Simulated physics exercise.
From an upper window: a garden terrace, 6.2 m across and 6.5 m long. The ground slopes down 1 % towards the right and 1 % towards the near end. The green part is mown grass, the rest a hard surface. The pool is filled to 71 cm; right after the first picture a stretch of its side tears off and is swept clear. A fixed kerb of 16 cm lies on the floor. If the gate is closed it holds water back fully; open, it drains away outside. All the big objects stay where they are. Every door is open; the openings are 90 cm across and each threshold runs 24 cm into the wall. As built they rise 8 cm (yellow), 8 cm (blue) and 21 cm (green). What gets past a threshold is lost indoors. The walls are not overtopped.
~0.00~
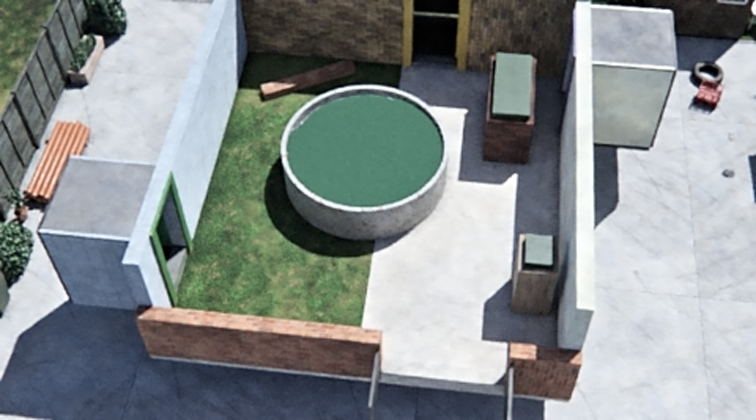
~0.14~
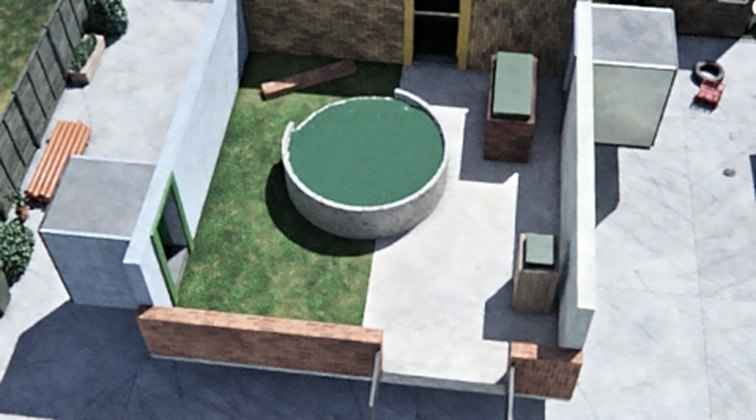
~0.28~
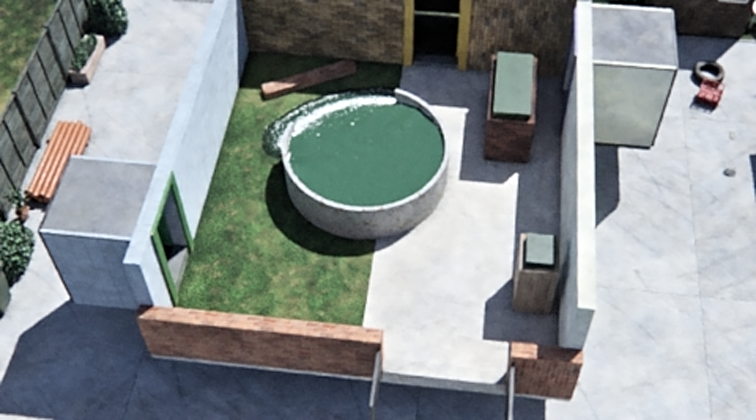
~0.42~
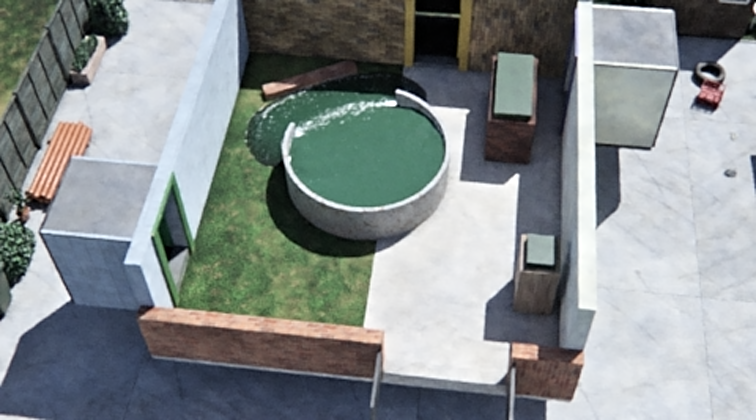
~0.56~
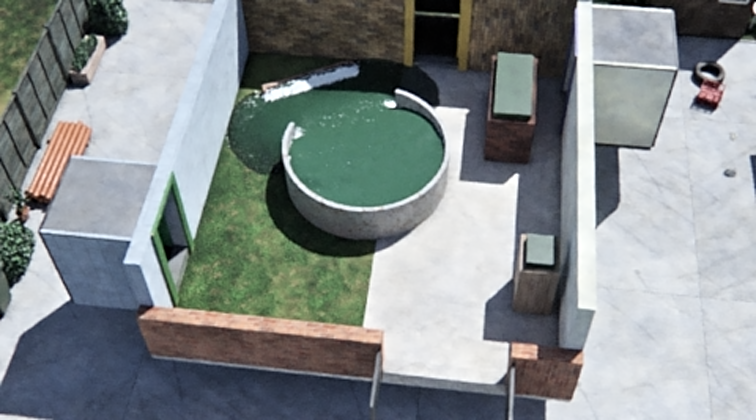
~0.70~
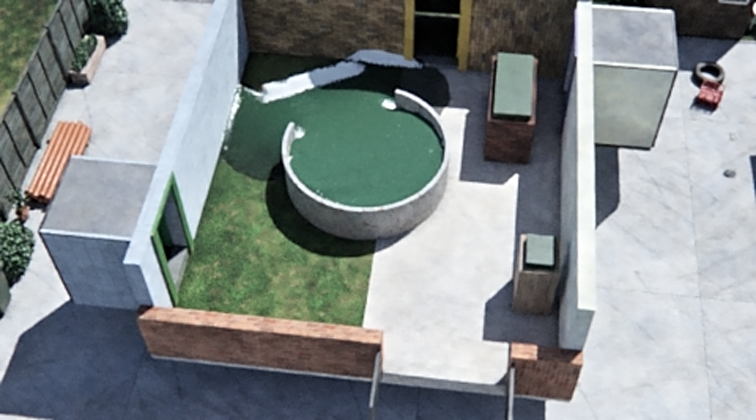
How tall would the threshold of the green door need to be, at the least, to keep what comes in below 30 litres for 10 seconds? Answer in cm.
It would have to be roughly 7 cm high.
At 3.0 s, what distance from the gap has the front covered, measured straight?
Roughly 4.4 m.
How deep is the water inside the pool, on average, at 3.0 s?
Some 26 cm.
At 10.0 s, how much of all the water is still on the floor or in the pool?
About 84 per cent.
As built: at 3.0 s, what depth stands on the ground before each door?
In cm: Yellow 14, blue 15, green 0.
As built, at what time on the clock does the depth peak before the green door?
At about 7.0 s.
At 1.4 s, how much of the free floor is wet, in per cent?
Some 25 per cent of it.
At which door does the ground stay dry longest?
Last comes the green one.
After 1.4 s water covers 25 % of the floor, deepest (45 cm) near (305, 89); it has not reached the green door.
After 3.0 s water covers 45 % of the floor, deepest (43 cm) near (259, 52); it has not reached the green door.
After 10.0 s water covers 95 % of the floor, deepest (18 cm) near (554, 377); 8 cm at the green door, 0 litres in over its 21 cm threshold.
At the green door as built, the water arrived by 3.4 s and peaked near 13 cm at 7.2 s.
Run again over the same 10 s with other heights there, 44 litres in over 6 cm, 19 litres over 8 cm. The limit of 30 litres is kept from about 7 cm up.
